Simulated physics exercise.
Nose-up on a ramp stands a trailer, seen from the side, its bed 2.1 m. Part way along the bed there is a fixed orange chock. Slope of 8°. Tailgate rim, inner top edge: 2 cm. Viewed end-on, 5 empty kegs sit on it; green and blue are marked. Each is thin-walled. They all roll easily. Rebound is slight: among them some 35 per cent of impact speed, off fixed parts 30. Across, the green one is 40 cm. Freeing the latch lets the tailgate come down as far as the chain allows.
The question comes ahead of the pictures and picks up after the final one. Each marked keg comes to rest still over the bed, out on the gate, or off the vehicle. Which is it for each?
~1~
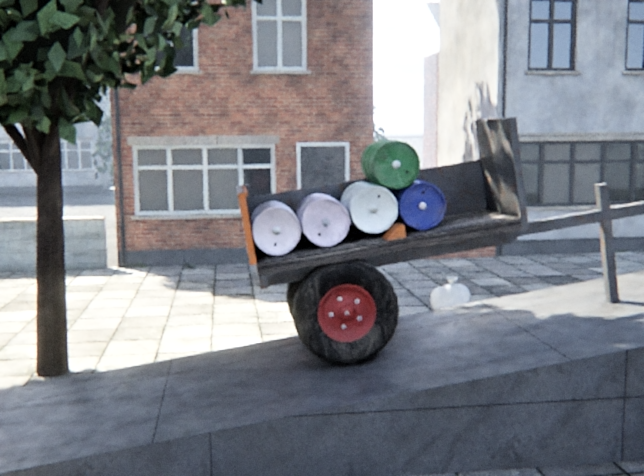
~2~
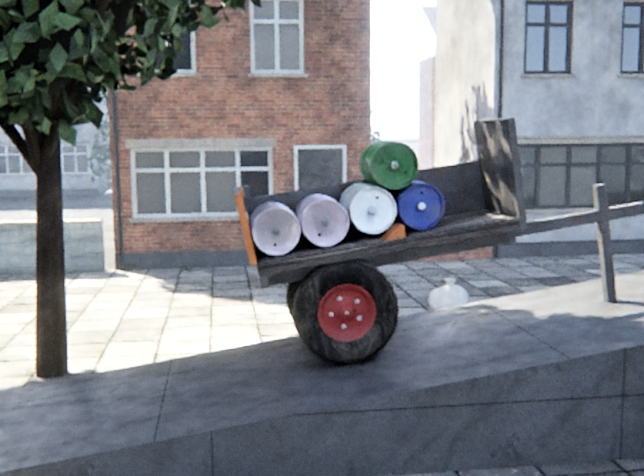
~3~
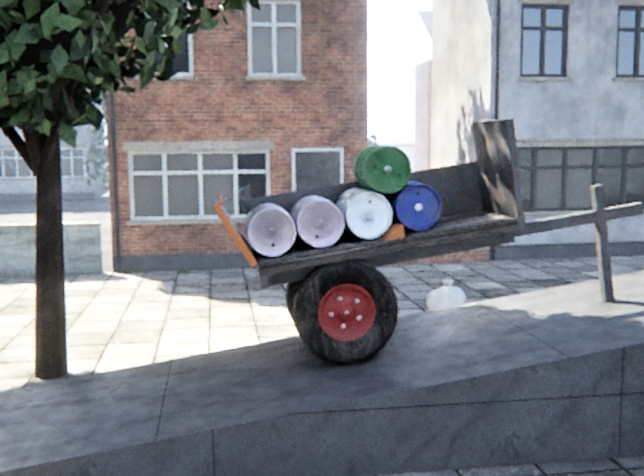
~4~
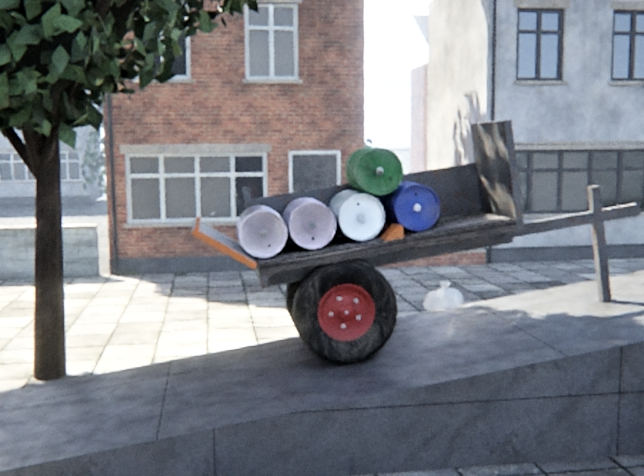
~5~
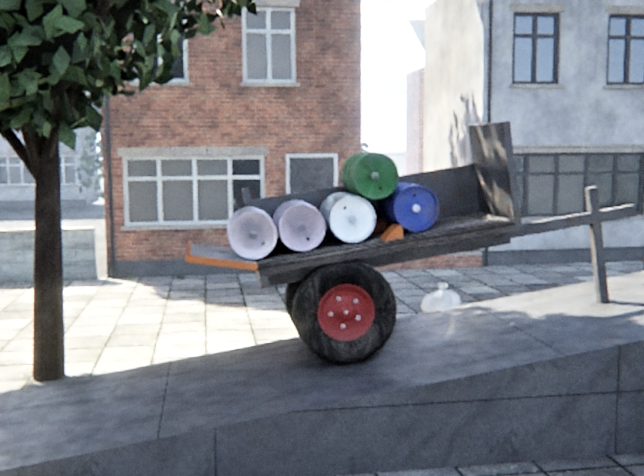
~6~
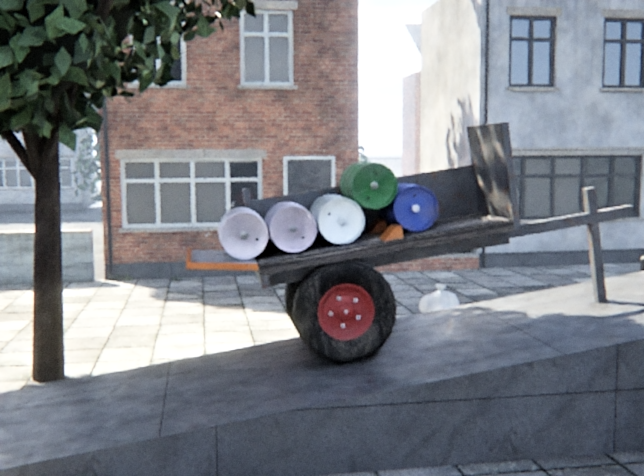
Green: Still over the bed, blue: Still over the bed.
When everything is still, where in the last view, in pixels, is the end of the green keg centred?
I'd say somewhere close to (297, 229).
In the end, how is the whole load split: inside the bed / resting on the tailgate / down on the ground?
The numbers run 2, 2, 1 in that sequence.
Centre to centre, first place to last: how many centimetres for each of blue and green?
Net displacement for blue is 5, for green it is 90.
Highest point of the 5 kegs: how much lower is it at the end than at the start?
35 cm.
Then, 1.4 s after the last picture, green is on the bed, 55 cm short of the hinge, rolling left; blue is on the bed, 135 cm short of the hinge; 1 gone off the back.
At rest (3.1 s after the last picture), green is on the bed, 35 cm short of the hinge; blue is on the bed, 135 cm short of the hinge; 1 gone off the back.
